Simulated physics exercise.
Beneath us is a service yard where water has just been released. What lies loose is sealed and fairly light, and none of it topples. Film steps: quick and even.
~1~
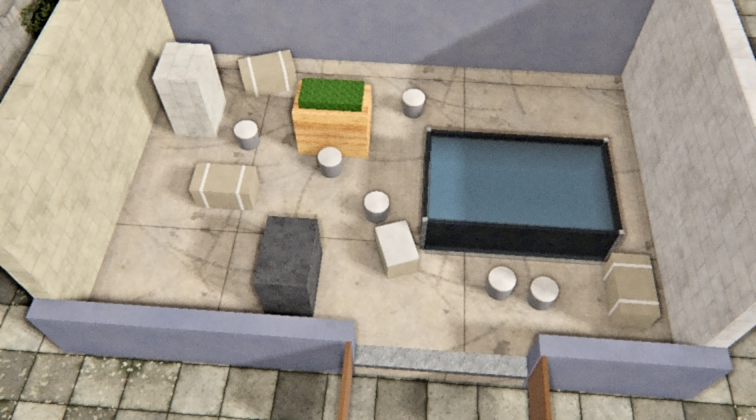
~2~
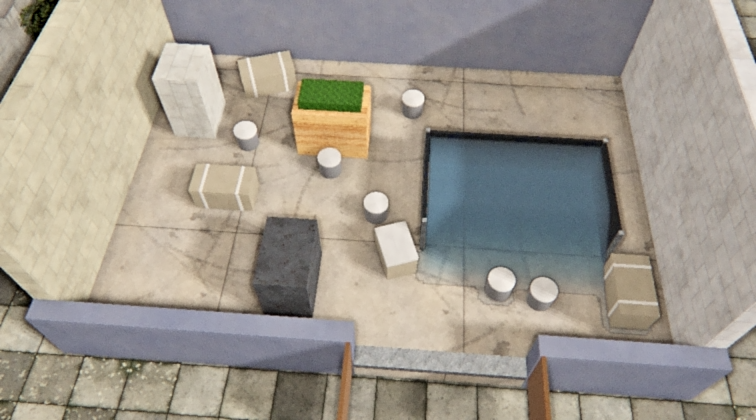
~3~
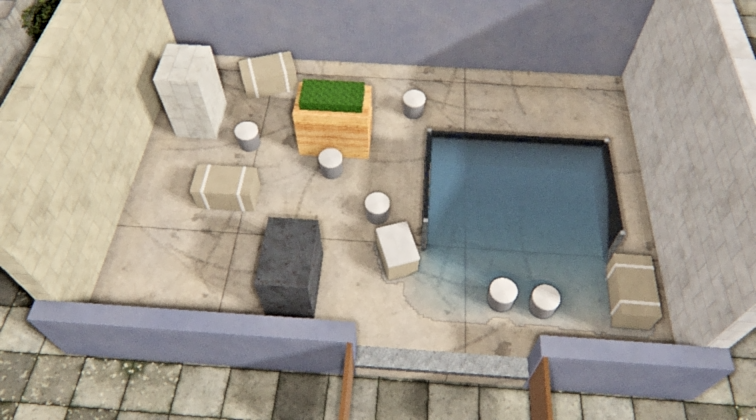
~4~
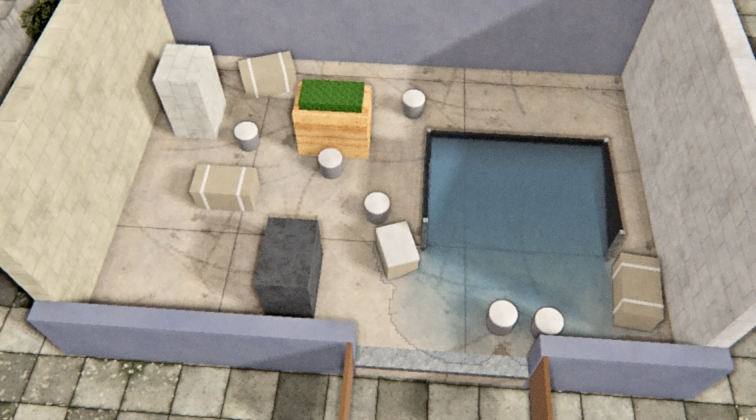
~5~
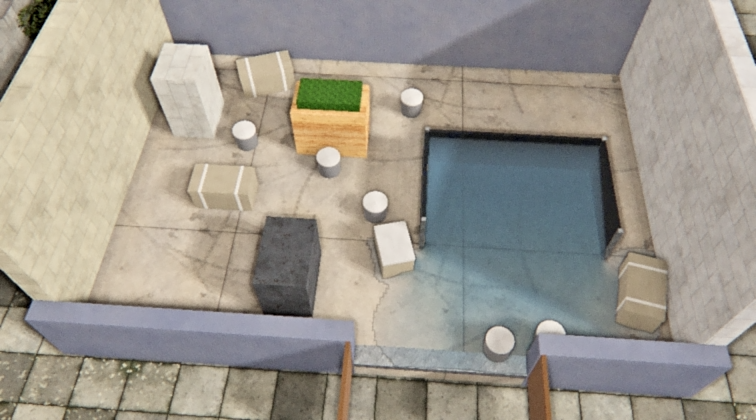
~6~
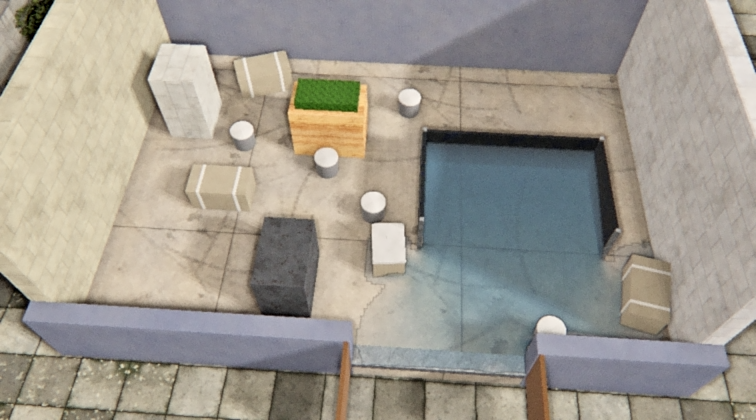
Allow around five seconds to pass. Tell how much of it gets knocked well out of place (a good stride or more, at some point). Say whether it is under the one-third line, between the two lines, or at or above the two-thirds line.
It does not reach a third.
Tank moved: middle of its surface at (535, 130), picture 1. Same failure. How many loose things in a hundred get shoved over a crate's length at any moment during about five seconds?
40 %, roughly.
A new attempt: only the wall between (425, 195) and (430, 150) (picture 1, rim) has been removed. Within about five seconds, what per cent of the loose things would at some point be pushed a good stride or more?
I'd say near 30 %.
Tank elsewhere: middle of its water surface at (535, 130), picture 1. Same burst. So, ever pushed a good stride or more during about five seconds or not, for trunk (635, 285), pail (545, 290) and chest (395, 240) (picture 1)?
Far enough, Far enough, Far enough.
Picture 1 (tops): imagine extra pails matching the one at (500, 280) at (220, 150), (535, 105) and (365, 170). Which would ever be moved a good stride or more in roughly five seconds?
Okay, in order the twins go nowhere much, nowhere much, nowhere much.
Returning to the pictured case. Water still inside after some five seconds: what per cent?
I'd put it near 50 per cent.
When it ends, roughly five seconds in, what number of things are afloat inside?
I make it 1 of them.
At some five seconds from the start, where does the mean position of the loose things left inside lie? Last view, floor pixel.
Around (347, 156).
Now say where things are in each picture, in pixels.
In the first picture, a pail at (545, 289), on the bottom; a trunk at (636, 283), on the bottom; 0 of 10 have shifted.
In the second picture, a pail at (544, 289) rests on the ground; a trunk at (635, 284) rests on the ground; 0 of 10 have shifted.
In the third picture, a pail at (546, 297), on the bottom, close to its start; a trunk at (637, 284), on the bottom; 2 of 10 have shifted.
In the fourth picture, a pail at (550, 320) rests on the ground, a stride from its start; a trunk at (642, 284), on the bottom, close to its start; 3 of 10 have shifted.
In the fifth picture, a pail at (551, 334) floats, a stride from its start; a trunk at (647, 285), on the bottom, close to its start; 3 of 10 have shifted.
In the sixth picture, a pail at (552, 329), afloat, a stride from its start; a trunk at (651, 287), on the bottom, close to its start; 4 of 10 have shifted.
A moment on, 1 of 10 are well off their spots; 1 afloat.
Next, 3 of 10 are well off their spots; 2 afloat.
Later, 3 of 10 are well off their spots; 1 afloat.
In the end, 3 of 10 are well off their spots, and 3 have been at some point; 1 afloat.
